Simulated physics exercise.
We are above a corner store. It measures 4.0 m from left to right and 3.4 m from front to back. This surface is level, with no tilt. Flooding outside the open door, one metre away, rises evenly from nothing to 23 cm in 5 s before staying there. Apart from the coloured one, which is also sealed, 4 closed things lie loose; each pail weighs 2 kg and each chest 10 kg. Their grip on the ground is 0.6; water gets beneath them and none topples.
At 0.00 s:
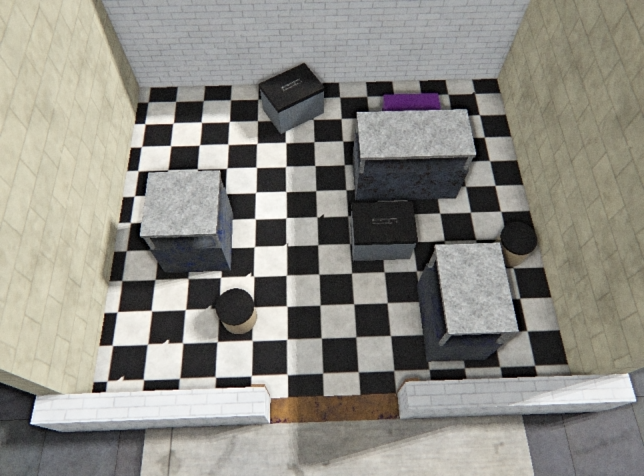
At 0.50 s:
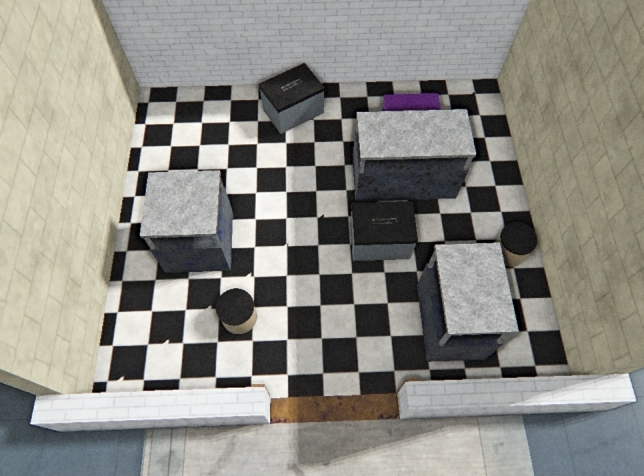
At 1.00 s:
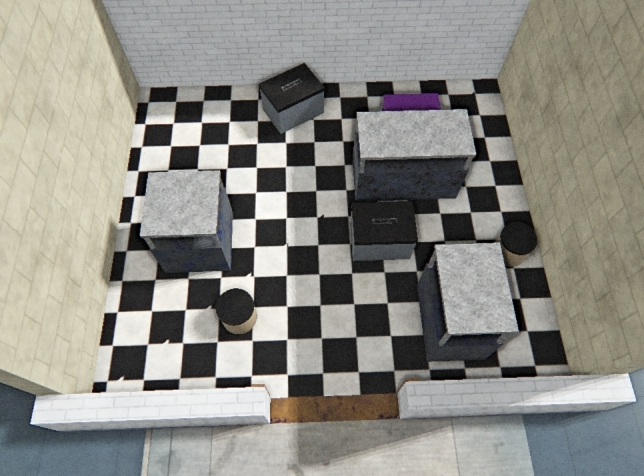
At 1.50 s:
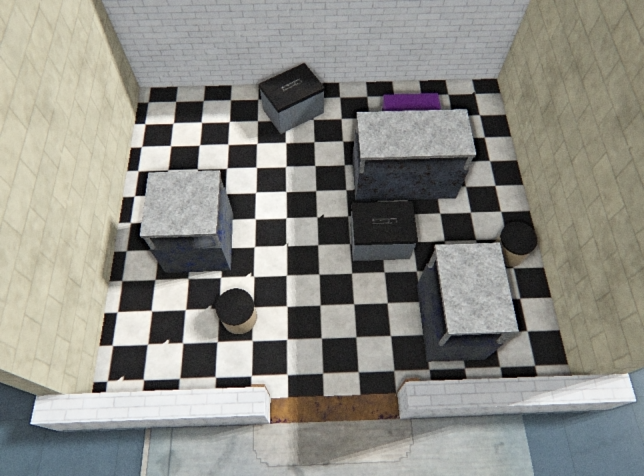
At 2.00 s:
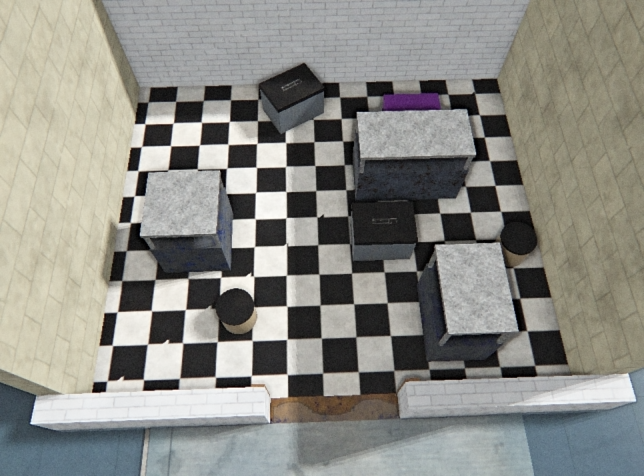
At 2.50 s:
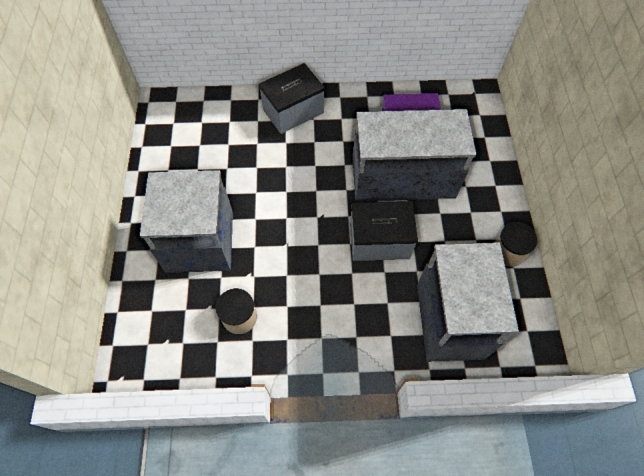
The video shows a checkered-floor store from above, with counters, dark boxes, round containers and a purple chest all staying still as water spreads over the ground outside, then enters through the open doorway onto the nearest tiles.
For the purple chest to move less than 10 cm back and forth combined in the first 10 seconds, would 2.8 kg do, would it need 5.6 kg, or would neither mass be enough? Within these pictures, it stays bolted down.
Final guess: It slides too far regardless.
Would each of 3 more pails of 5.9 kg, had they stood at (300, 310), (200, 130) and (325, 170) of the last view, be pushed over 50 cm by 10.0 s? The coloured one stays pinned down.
Taking them in order, the first is beyond the line, the second beyond the line and the third beyond the line.
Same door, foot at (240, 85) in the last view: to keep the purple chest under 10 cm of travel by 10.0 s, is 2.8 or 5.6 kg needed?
With that change, the lighter one suffices.
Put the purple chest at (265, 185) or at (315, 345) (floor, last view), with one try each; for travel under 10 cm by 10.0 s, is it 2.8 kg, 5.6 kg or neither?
For the first spot both come up short, for the second both come up short.
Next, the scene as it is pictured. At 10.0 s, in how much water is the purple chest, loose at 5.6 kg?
Depth: Approx. 6 cm.
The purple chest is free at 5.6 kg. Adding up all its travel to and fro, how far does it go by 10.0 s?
60 cm.
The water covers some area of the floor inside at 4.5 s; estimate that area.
Somewhere about 5.0 m2, give or take.
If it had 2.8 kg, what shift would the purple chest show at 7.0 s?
About 0 cm.
After 3.5 s the purple chest would be 0 cm from its start with 2.8 kg and 0 cm from its start with 5.6 kg; 0 cm of water round it then.
After 4.5 s the purple chest would be 0 cm from its start with 2.8 kg and 0 cm from its start with 5.6 kg; 0 cm of water round it then.
After 7.0 s the purple chest would be 0 cm from its start with 2.8 kg and 0 cm from its start with 5.6 kg; 1 cm of water round it then.
After 10.0 s the purple chest would be 39 cm from its start with 2.8 kg and 51 cm from its start with 5.6 kg; 6 cm of water round it then.
